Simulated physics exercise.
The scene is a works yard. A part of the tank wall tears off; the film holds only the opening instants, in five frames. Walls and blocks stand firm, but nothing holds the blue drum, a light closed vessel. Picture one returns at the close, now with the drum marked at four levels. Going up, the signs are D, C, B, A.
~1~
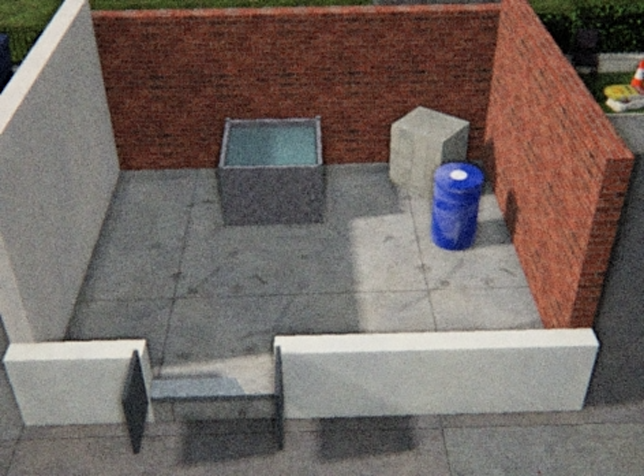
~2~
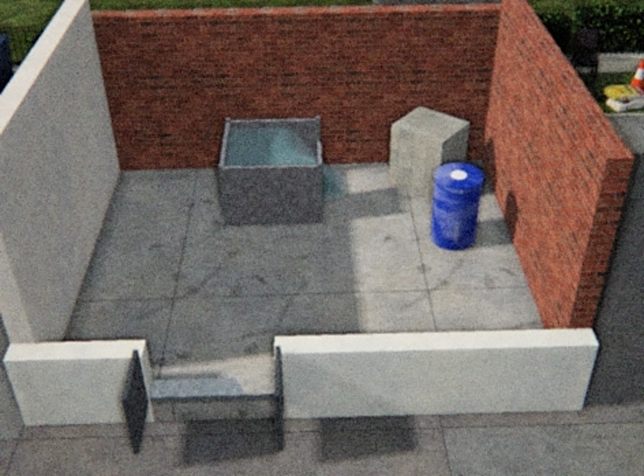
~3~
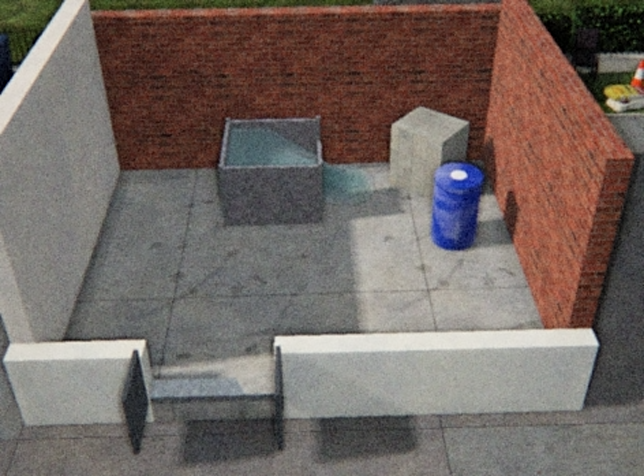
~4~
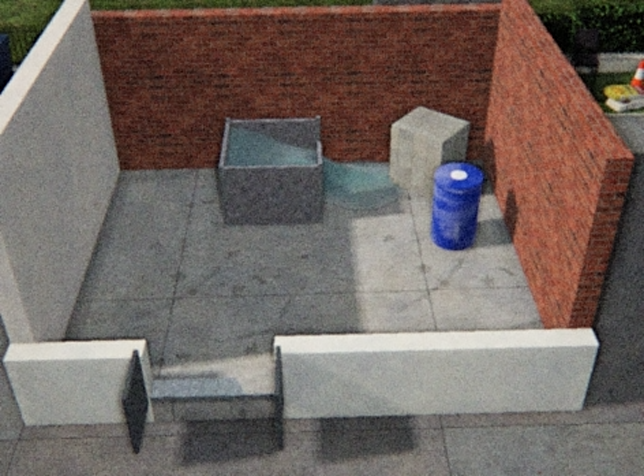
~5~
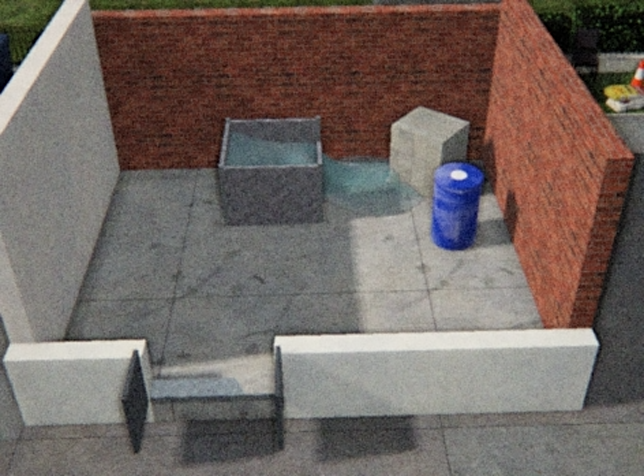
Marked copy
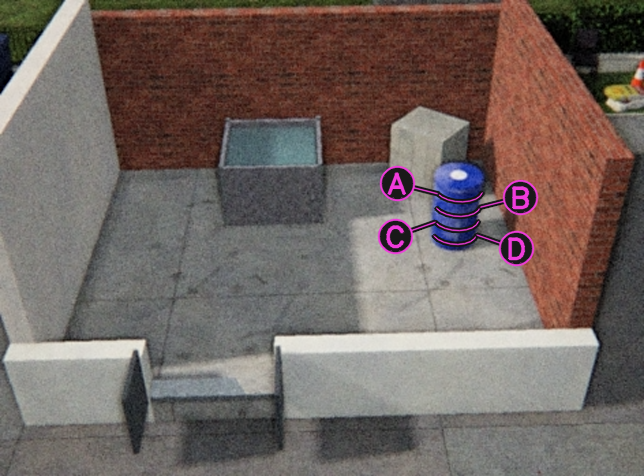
A grey square tank full of pale blue-green water stands against the back brick wall of a paved works yard, seen from above over a low white front wall with an open gate. To its right are a pale, angular block and a blue drum with a white spot on its lid. Water leaves the tank's right side and spreads rightward across the ground, while the tank's level lowers and the camera stays still.
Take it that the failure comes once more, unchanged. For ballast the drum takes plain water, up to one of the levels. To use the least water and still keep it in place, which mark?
Line C.
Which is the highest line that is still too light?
Line D.
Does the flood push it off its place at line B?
No.
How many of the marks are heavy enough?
Three of the four.
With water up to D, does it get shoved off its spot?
Yes, that goes wrong.
On the marked copy, A at (462, 201); B at (461, 216); C at (459, 230); D at (457, 244); from the bottom up D, C, B, A.
If A is chosen, it does not move.
If B is chosen, it does not move.
If C is chosen, it shifts by a finger or two and stays.
If D is chosen, it is pushed about 4 times its own width away.
